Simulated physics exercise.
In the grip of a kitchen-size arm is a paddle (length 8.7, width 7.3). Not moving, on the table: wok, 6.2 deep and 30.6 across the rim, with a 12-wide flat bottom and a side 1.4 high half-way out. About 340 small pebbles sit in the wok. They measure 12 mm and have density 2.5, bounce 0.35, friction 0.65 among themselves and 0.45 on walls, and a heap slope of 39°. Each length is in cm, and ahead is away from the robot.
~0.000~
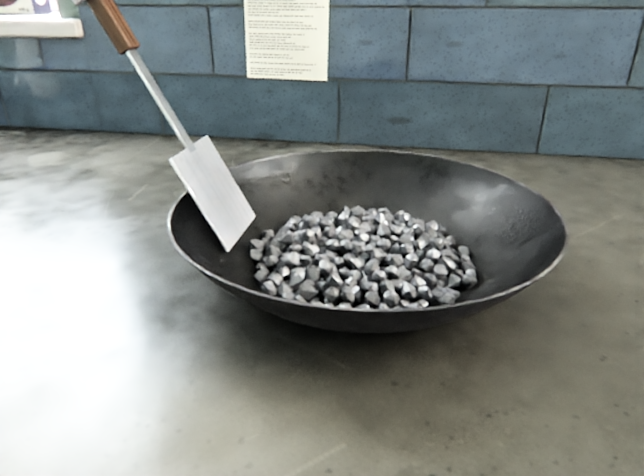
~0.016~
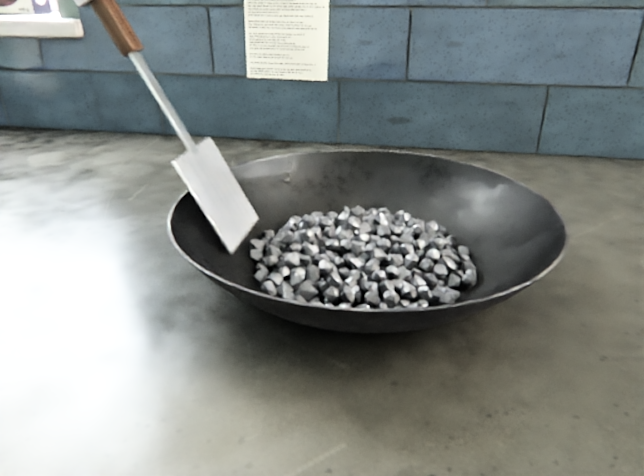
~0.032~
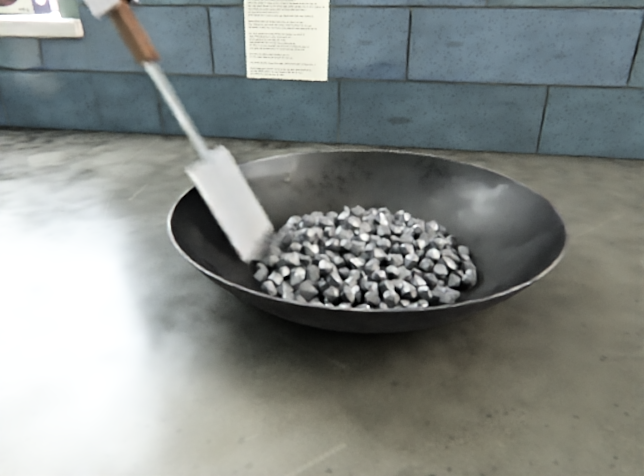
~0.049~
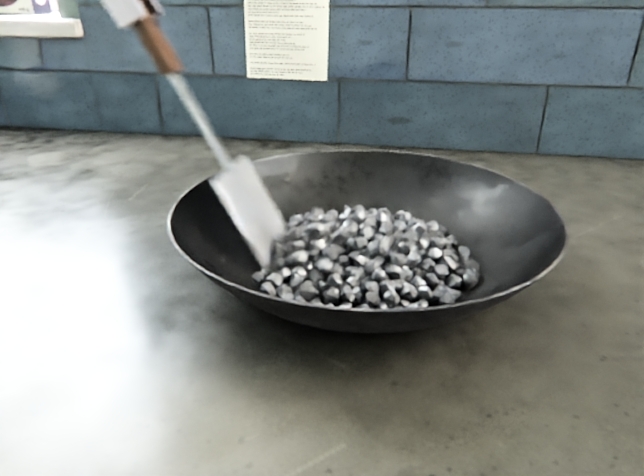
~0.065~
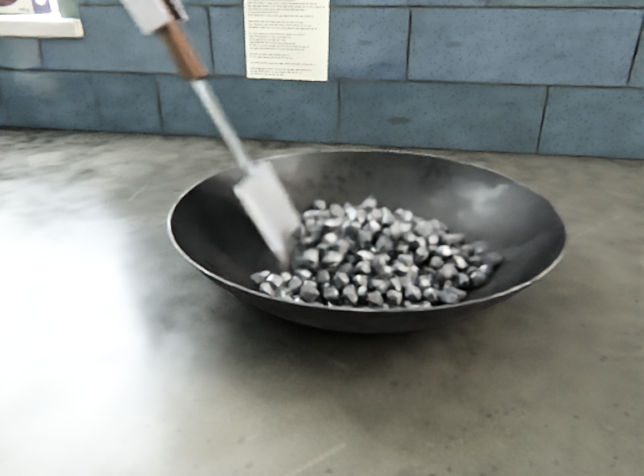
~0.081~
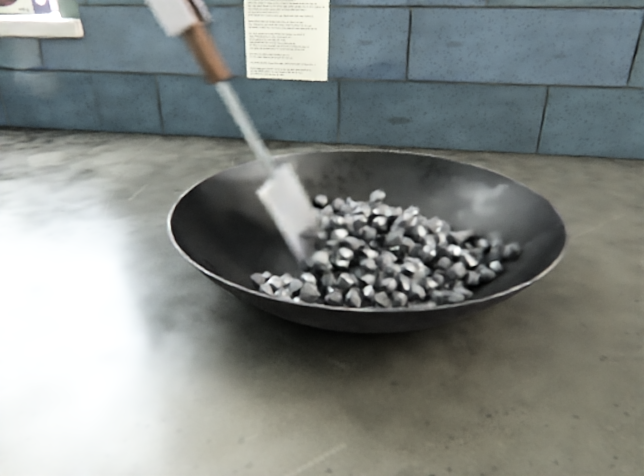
Metal spatula with a wooden handle pushing a heap of small gray pebbles rightward in a black wok on a gray countertop.
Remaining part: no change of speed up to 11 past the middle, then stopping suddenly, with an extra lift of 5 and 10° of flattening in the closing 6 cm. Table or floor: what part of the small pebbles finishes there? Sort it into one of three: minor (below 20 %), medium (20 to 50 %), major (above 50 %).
Medium, 20 to 50 %.
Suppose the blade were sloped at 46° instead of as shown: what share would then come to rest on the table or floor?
About 25 per cent.
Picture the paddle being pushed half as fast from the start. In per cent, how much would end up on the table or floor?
I'd expect near 10 per cent.
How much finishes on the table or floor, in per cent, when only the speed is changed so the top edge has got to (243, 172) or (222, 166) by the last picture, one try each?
I'd estimate some 20 and 10 in a hundred.
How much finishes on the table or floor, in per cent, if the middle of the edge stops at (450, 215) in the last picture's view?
Some 10 per cent.
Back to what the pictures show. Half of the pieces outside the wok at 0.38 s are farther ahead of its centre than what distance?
It's close to 28 cm ahead of the centre.
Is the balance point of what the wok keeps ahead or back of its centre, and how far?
It sits some 4.0 centimetres ahead of centre.
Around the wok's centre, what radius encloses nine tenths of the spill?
Roughly 65 cm.
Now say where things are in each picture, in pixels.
Paddle top edge at (189, 147), sloping 62°; upper third of the load around (361, 247), from x 255 to 470, top at y 210; 345 in the wok, in the first frame.
Paddle top edge at (192, 149), sloping 62°; upper third of the load around (361, 247), from x 255 to 470, top at y 210, in the second frame.
Paddle top edge at (207, 158), sloping 62°; upper third of the load around (361, 247), from x 260 to 470, top at y 210, in the third frame.
Paddle top edge at (230, 168), sloping 62°; upper third of the load around (358, 246), from x 260 to 470, top at y 210, in the fourth frame.
Paddle top edge at (252, 174), sloping 62°; upper third of the load around (364, 241), from x 260 to 490, top at y 205, in the fifth frame.
Paddle top edge at (275, 176), sloping 62°; upper third of the load around (377, 238), from x 260 to 510, top at y 195; 345 in the wok, in the sixth frame.
By 0.12 s, sloping 62°, highest piece 8 above the table; 345 in the wok.
By 0.16 s, sloping 60°, highest piece 8 above the table; 345 in the wok.
By 0.38 s, sloping 52°, highest piece 21 above the table; 246 in the wok, 29 on the table or floor, 70 on the blade or in flight.
By 1.43 s, sloping 52°, highest piece 5 above the table; 246 in the wok, 99 on the table or floor.
Final count, 246 in the wok, 99 on the table or floor. That is 29 % on the table or floor.
